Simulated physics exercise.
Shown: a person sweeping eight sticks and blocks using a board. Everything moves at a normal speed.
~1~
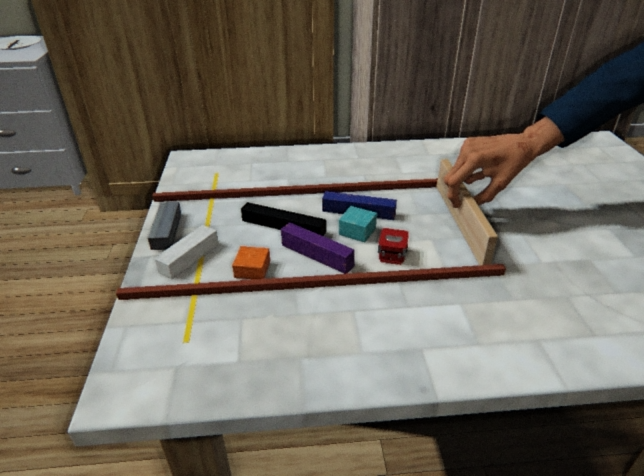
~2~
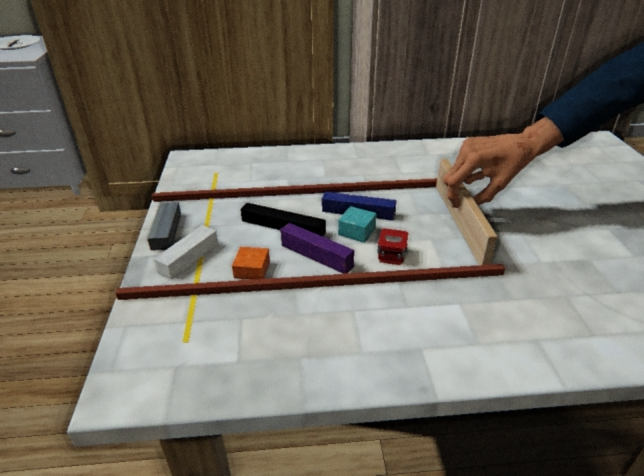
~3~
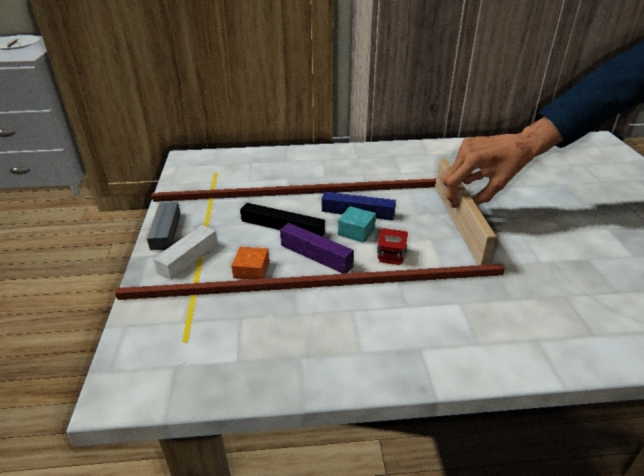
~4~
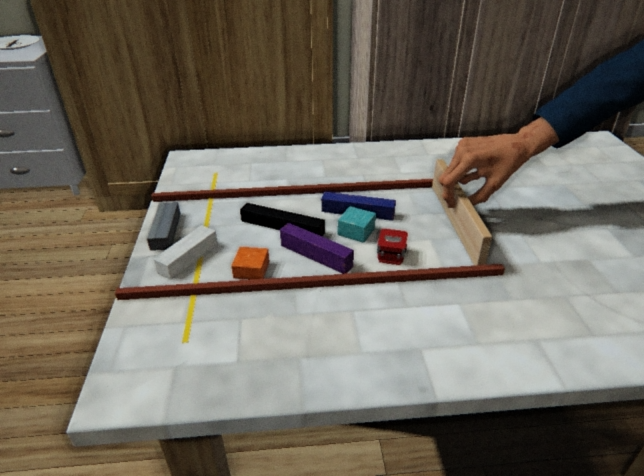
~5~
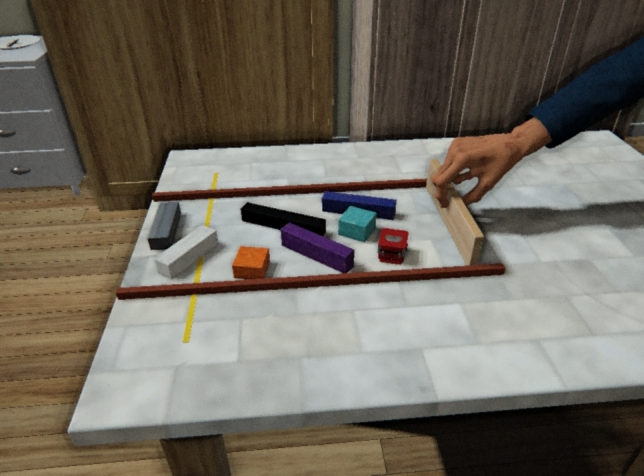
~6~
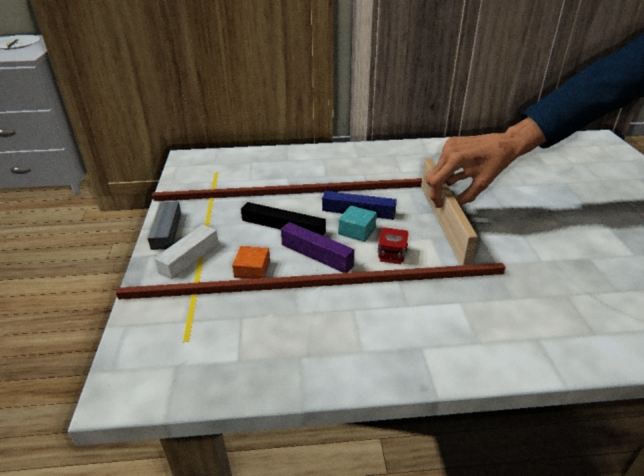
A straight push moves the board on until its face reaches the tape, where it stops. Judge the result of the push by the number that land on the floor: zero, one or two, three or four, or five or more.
The number that land on the floor is one or two.
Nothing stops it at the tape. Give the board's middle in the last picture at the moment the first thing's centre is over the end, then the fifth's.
First: Around (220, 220). Next: Around (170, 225).
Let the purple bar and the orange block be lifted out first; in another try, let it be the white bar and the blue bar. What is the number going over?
0 in the first case and 0 in the second.
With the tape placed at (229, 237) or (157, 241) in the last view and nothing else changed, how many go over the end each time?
First 0, second 5.
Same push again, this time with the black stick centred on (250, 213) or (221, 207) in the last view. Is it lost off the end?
Taking the places in order, the piece stays up and stays up.
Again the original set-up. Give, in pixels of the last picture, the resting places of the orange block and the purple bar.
Final centres, in order: Near (131, 273), near (152, 257).
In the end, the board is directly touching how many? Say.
The number is 3.
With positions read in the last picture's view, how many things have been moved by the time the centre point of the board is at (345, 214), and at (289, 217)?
First 5, after that 6.
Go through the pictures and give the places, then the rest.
In the first frame, grey stick (166, 225); white bar (188, 251); orange block (252, 263); board (463, 208); tape (205, 239).
In the second frame, white bar (188, 251); purple bar (316, 248).
In the third frame, orange block (251, 263); red case (392, 247).
In the fourth frame, grey stick (165, 225); turquoise block (357, 224).
In the fifth frame, white bar (188, 251); black stick (283, 220).
In the sixth frame, grey stick (165, 225); white bar (188, 251); orange block (252, 262); board (446, 208); tape (205, 238).
A little later, none off yet; grey stick at rest near (165, 225); white bar at rest near (188, 251); orange block at rest near (252, 262).
Next, none off yet; grey stick at rest near (165, 225); white bar at rest near (185, 252); orange block shifted about its own width near (216, 268).
When it is over, the number that fall off is one or two; down, white bar.
